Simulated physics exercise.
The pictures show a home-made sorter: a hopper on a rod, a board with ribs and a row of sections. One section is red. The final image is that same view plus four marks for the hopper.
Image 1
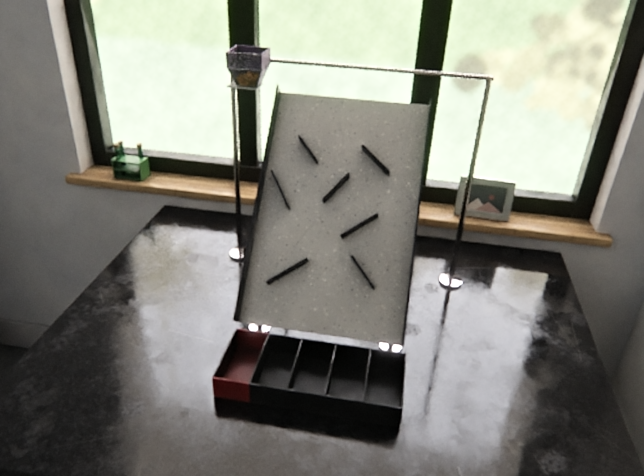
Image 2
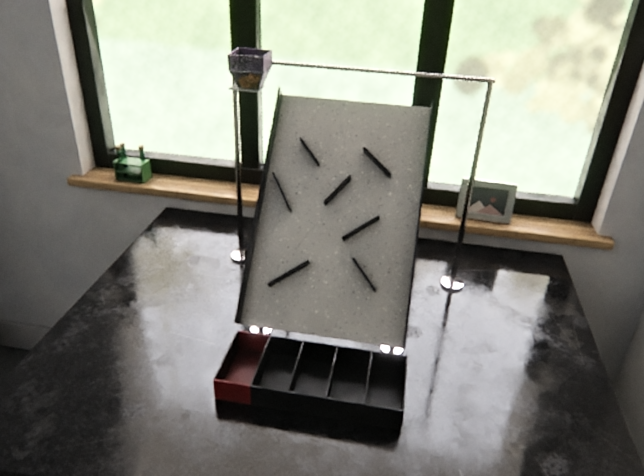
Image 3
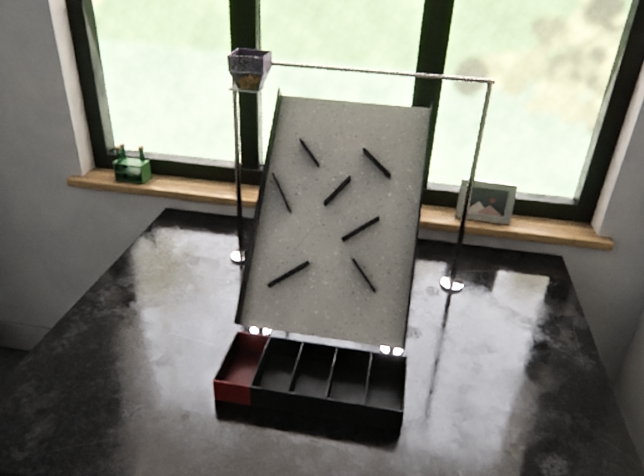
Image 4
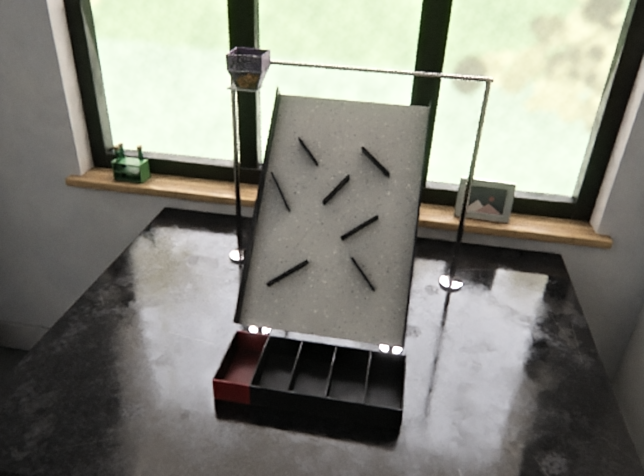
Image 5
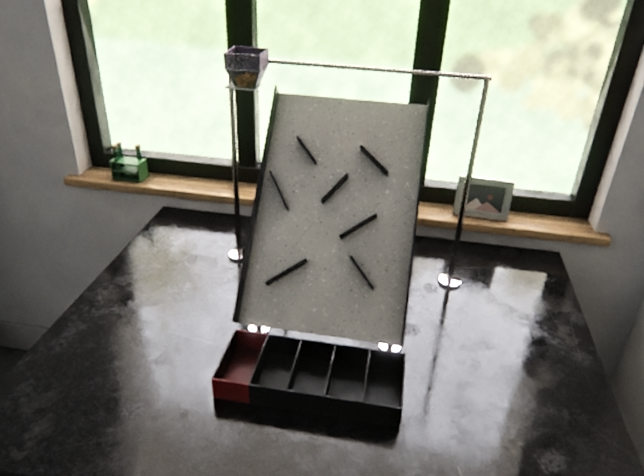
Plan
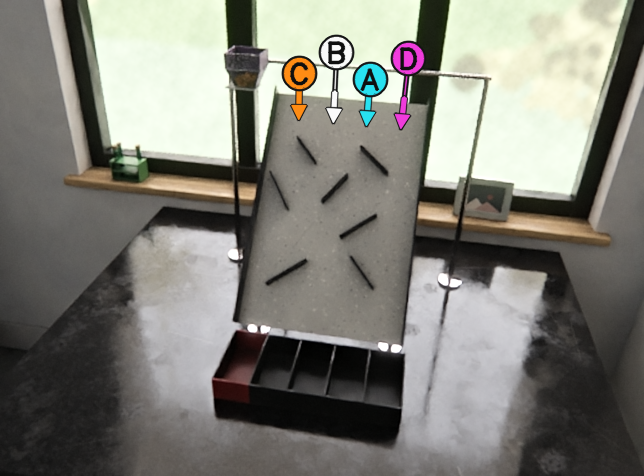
On a dark glossy table by a window, a ribbed board stands below a small hopper, with nothing visibly moving.
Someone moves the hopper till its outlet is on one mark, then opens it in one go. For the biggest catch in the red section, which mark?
It is B.
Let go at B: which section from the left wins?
The first from the left.
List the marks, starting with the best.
The order is B, C, A, D.
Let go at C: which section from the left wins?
The first.
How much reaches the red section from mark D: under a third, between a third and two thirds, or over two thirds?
It is under a third.
On the marked copy, mark A meets the board at (366, 120); mark B meets the board at (333, 117); mark C meets the board at (298, 114); mark D meets the board at (401, 123).
Choosing A, about a third in the red section, about half in other sections, a small part outside the box.
Choosing B, nearly all in the red section, a stray few in other sections.
Choosing C, most in the red section, a small part in other sections, a stray few held on the board, a stray few outside the box.
Choosing D, none in the red section, nearly all in other sections, a stray few outside the box.
